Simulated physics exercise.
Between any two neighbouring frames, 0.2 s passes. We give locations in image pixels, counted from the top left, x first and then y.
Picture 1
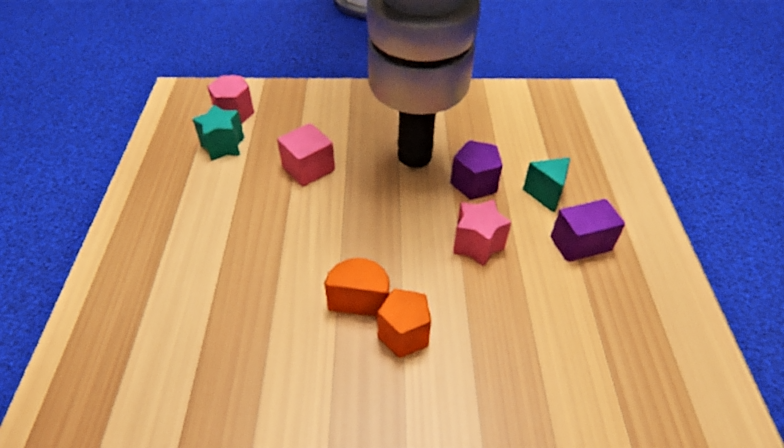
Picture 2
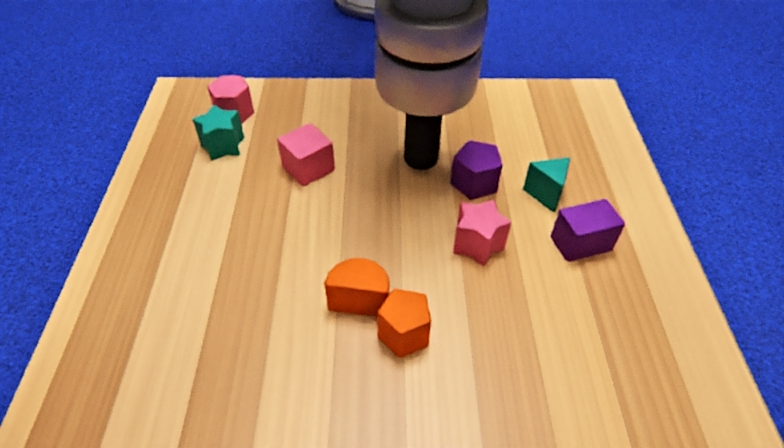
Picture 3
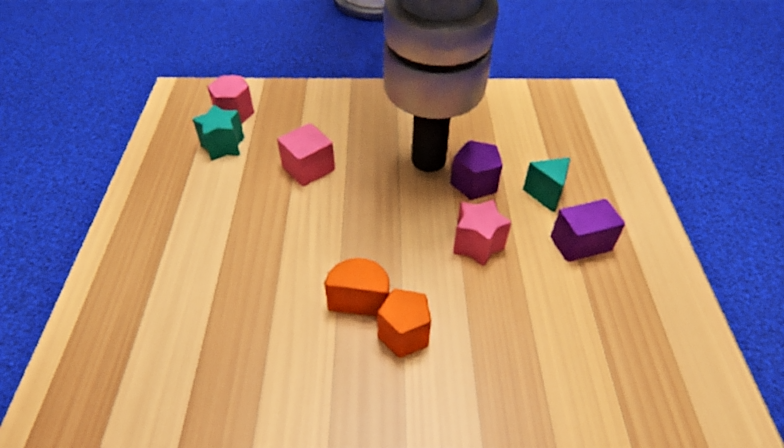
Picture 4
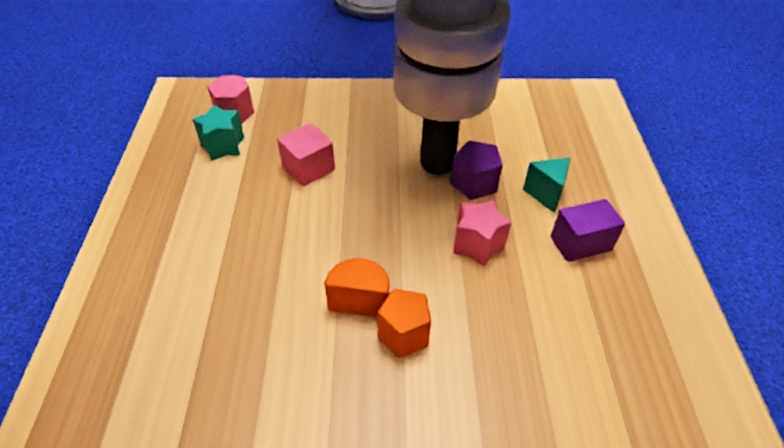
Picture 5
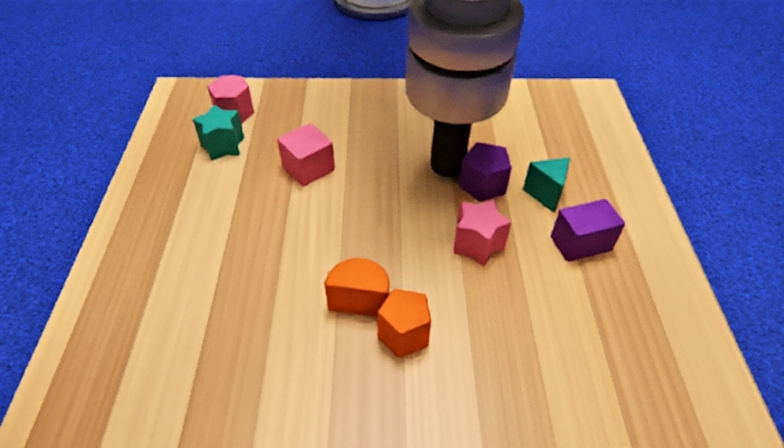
The footage shows a dark rod on a robotic arm moving slowly right across a wooden board of scattered coloured blocks, then nudging the purple five-sided block slightly right, while the other blocks stay still.
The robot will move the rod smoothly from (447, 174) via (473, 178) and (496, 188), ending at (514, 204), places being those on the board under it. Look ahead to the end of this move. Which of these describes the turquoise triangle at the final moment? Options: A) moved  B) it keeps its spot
A (moved)
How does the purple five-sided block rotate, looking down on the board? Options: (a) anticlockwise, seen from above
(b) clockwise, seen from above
(a)
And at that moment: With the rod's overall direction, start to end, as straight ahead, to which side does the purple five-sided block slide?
Heads left.
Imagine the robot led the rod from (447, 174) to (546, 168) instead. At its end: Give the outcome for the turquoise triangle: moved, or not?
It is carried off its spot.
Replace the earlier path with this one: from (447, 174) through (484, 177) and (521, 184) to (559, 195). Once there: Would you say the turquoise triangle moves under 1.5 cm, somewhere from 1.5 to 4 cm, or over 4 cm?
Of the three bands, it's over 4 cm.
On the path given first. Halfway along, rod (487, 174); purple five-sided block (531, 164); turquoise triangle (576, 171), turned 15° clockwise.
At the end, rod (516, 196); pink star block in place; purple five-sided block (562, 173), turned 55° anticlockwise; turquoise triangle (599, 171), turned 50° clockwise.
